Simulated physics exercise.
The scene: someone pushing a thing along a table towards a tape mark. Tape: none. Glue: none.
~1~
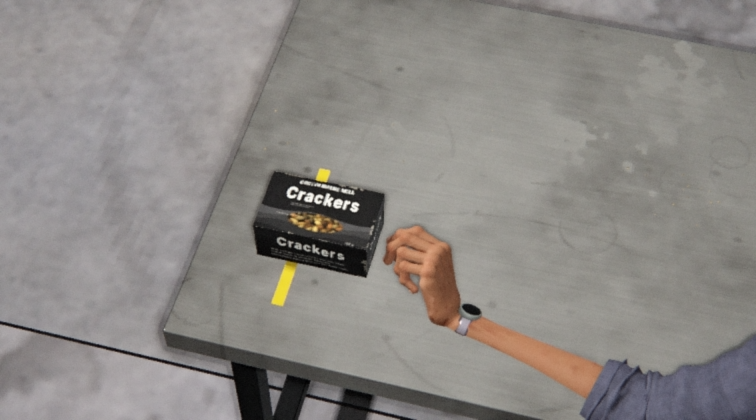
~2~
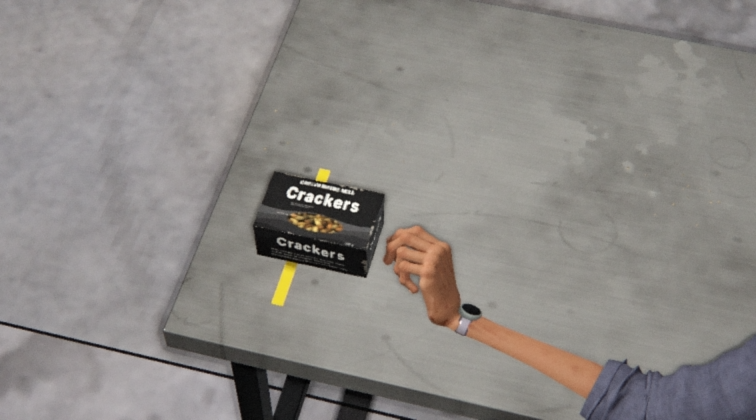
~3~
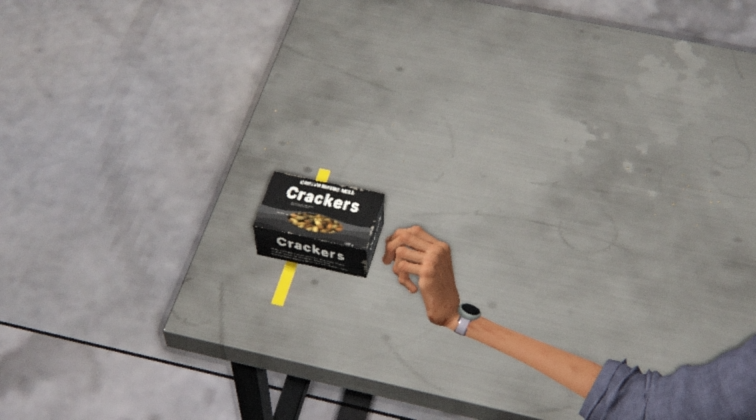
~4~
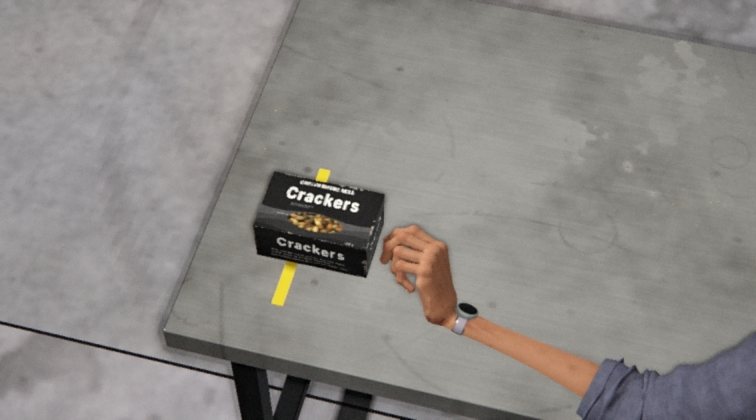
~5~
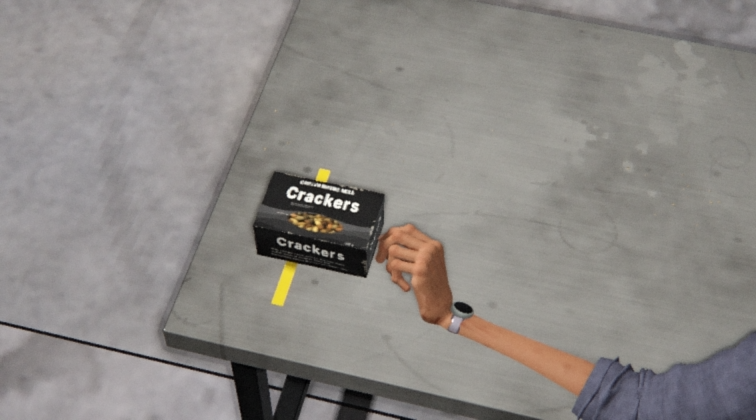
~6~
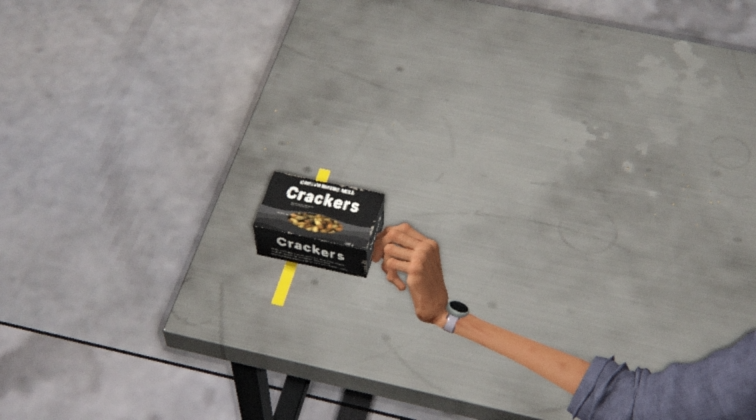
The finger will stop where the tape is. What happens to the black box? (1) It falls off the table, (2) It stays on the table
2, it stays on the table.
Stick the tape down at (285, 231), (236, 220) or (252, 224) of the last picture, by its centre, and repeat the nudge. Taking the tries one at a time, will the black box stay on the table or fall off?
Try by try, it pulls up in time; overshoots; overshoots.
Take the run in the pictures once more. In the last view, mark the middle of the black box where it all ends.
Somewhere around pixel (240, 207).
Then, 0.64 s past the last view, black box travelled a little near (289, 217).
Finally, the black box is still on the table, near (240, 207).
